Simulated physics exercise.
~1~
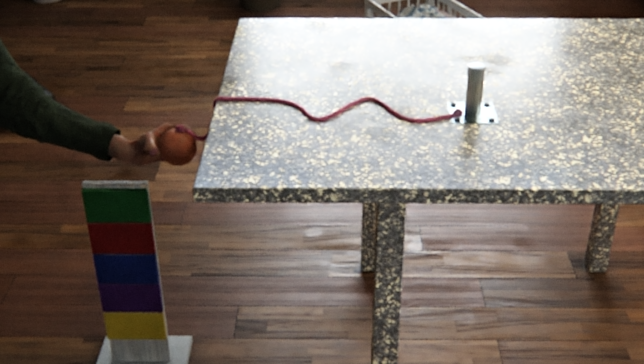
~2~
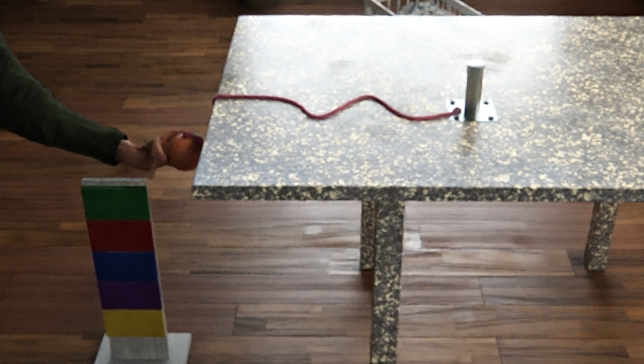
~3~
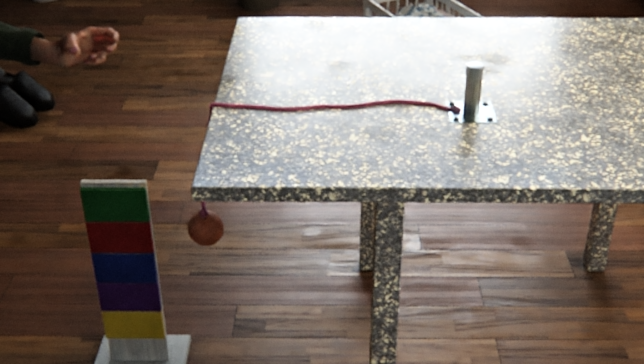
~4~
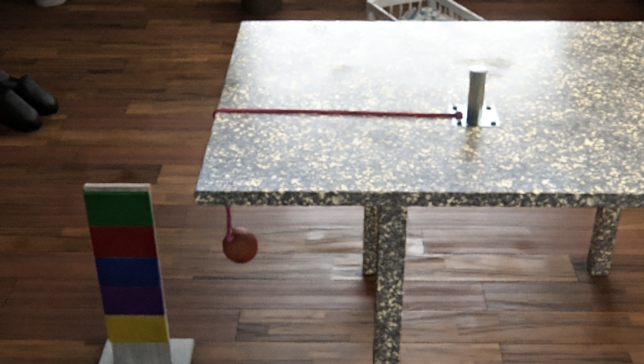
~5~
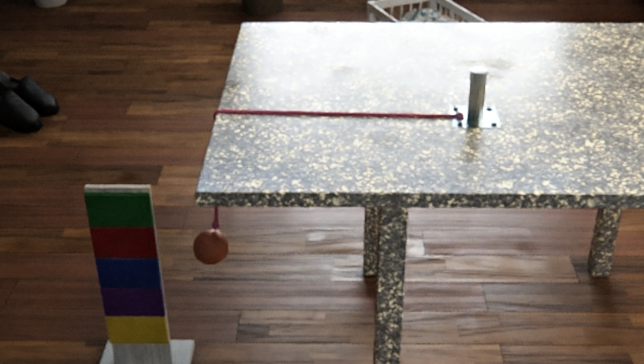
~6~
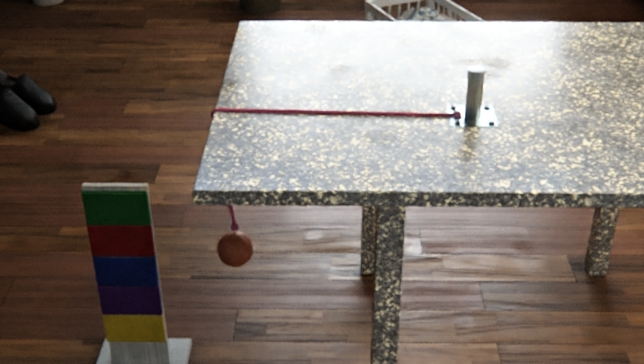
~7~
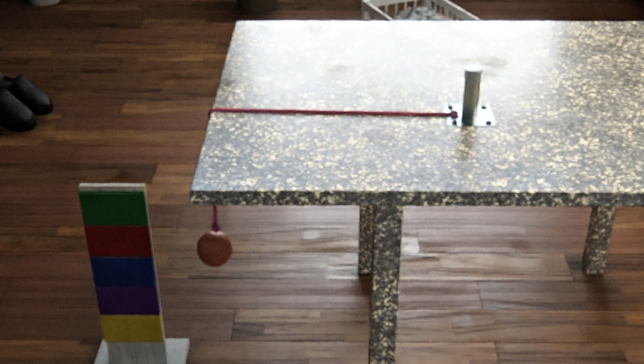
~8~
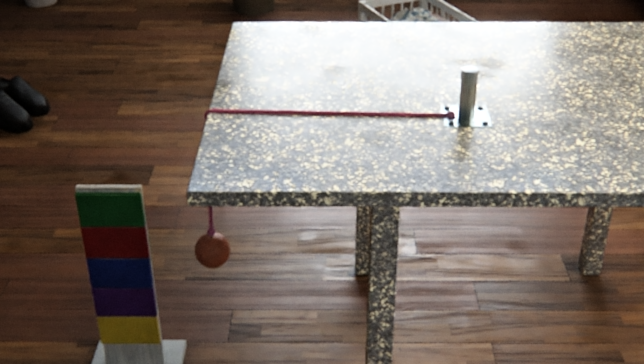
Hand releasing an orange ball tied by red cord to a tabletop post, which drops, swings slightly and hangs level with red.
